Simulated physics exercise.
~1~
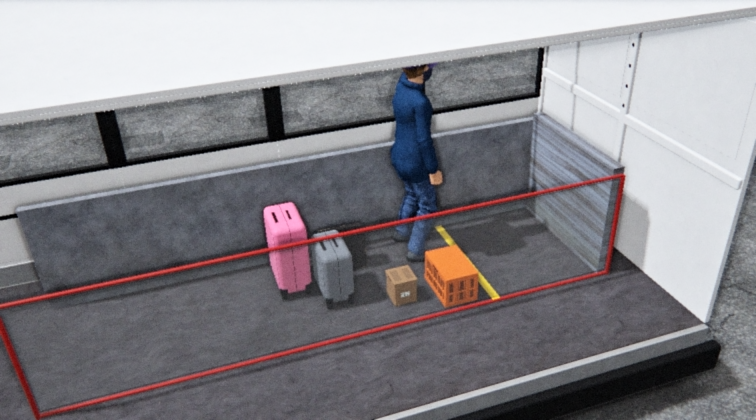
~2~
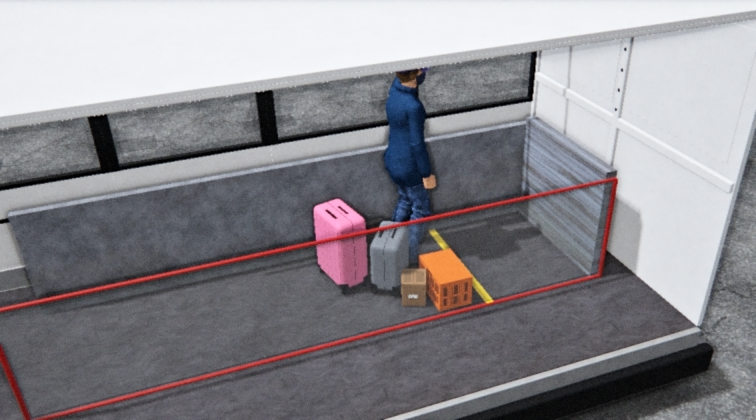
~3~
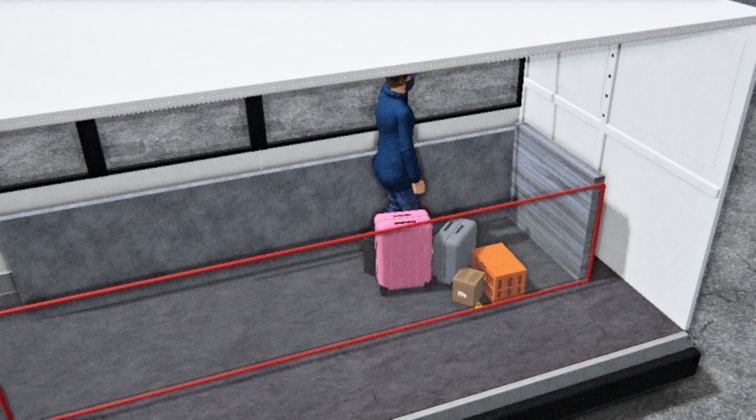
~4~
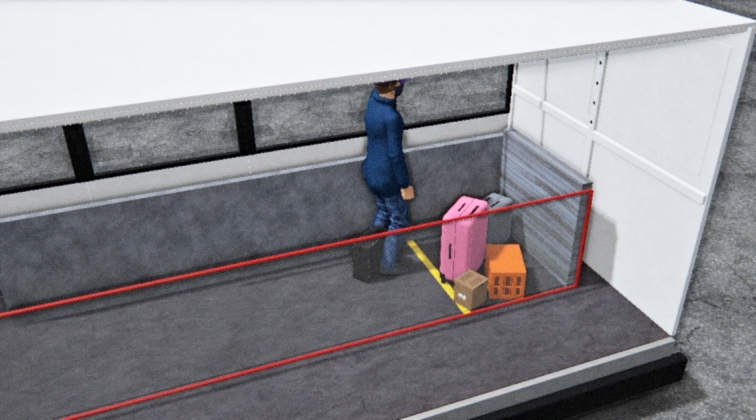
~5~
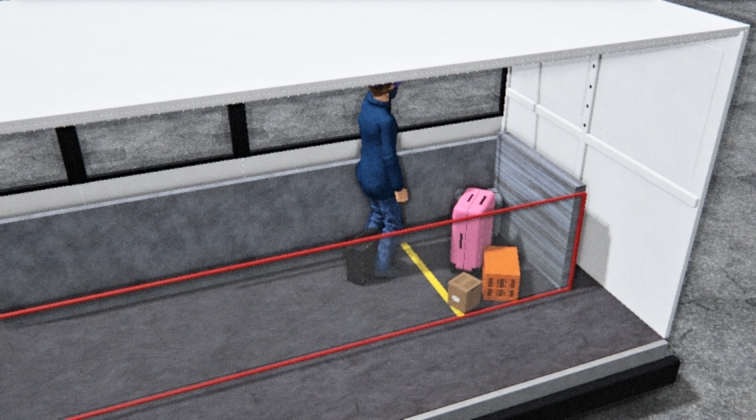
Pink and grey wheeled cases rolling right past a standing passenger, ending beyond the yellow line with a crate and small box.
